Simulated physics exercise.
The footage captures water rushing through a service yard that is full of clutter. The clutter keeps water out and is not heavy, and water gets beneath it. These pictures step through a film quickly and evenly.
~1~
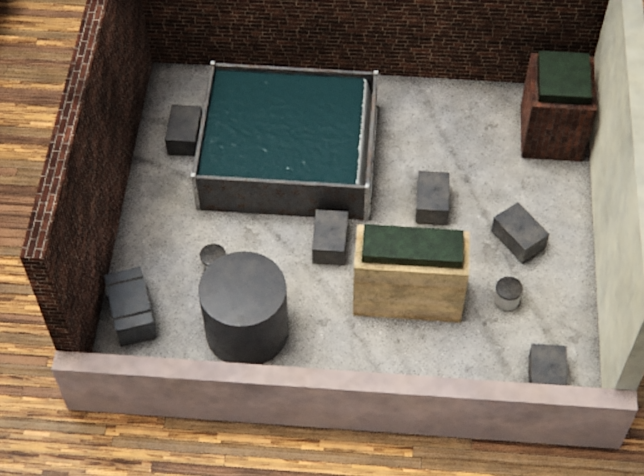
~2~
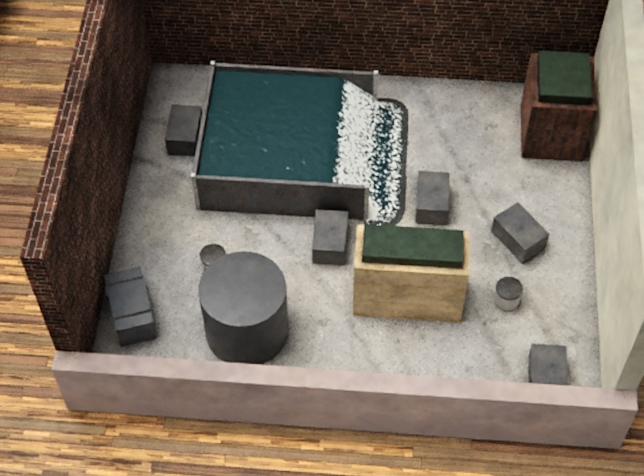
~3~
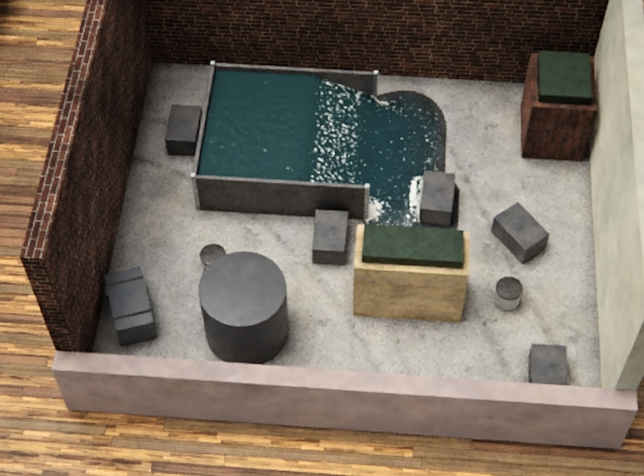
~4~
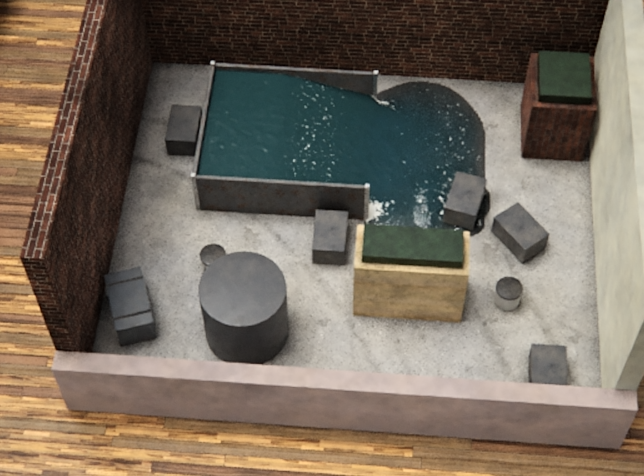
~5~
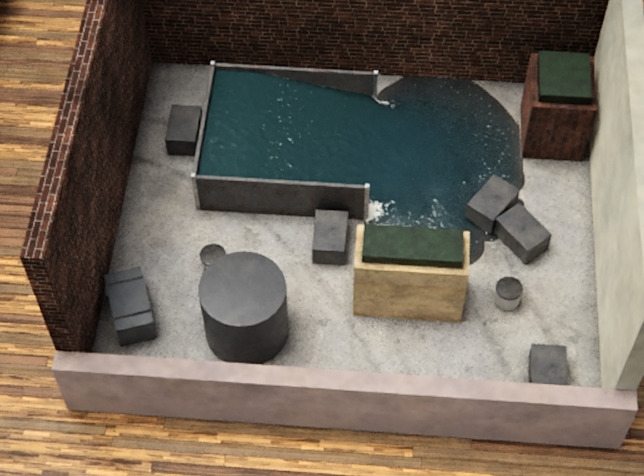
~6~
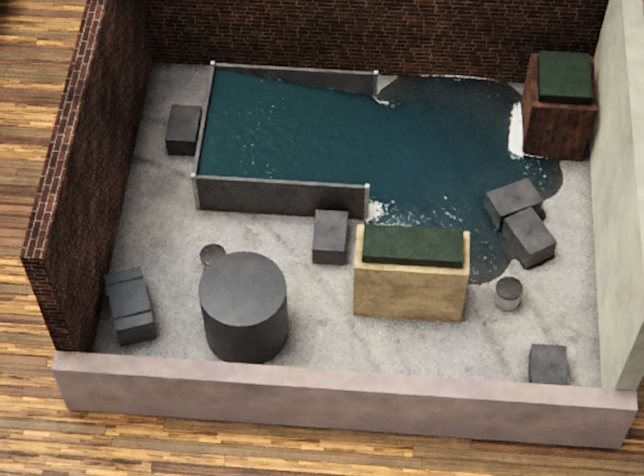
The footage shows water surging out of the open right side of a walled tank and spreading across a cluttered yard, pushing one gray crate rightward against another, which then shifts slightly as water reaches the reddish-brown block.
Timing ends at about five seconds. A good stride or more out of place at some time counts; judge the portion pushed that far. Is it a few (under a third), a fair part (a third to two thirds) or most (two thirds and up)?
A fair part.
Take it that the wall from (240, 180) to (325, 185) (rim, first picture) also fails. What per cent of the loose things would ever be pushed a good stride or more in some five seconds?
Near 80 in a hundred.
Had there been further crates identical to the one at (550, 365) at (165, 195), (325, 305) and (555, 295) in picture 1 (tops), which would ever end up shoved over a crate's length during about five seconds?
Listed in sequence, the answers are remains nearby, displaced a stride and displaced a stride.
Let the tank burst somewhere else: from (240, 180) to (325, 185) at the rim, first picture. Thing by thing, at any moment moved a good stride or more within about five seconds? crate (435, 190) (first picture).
Recorded result: Full stretch not covered.
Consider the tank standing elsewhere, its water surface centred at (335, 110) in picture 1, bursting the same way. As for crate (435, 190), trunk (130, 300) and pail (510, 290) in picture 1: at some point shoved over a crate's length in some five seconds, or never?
Item one travelled far enough, item two not displaced far, item three travelled far enough.
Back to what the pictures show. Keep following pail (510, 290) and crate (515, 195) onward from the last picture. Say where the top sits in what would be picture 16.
My guess is around (532, 333) and around (579, 246).
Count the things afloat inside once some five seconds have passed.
That would be 3.
A moment on, 2 of 8 are well off their spots; 0 afloat.
Next, 3 of 8 are well off their spots; 2 afloat.
Later, 4 of 8 are well off their spots; 2 afloat.
In the end, 4 of 8 are well off their spots, and 4 have been at some point; 3 afloat.
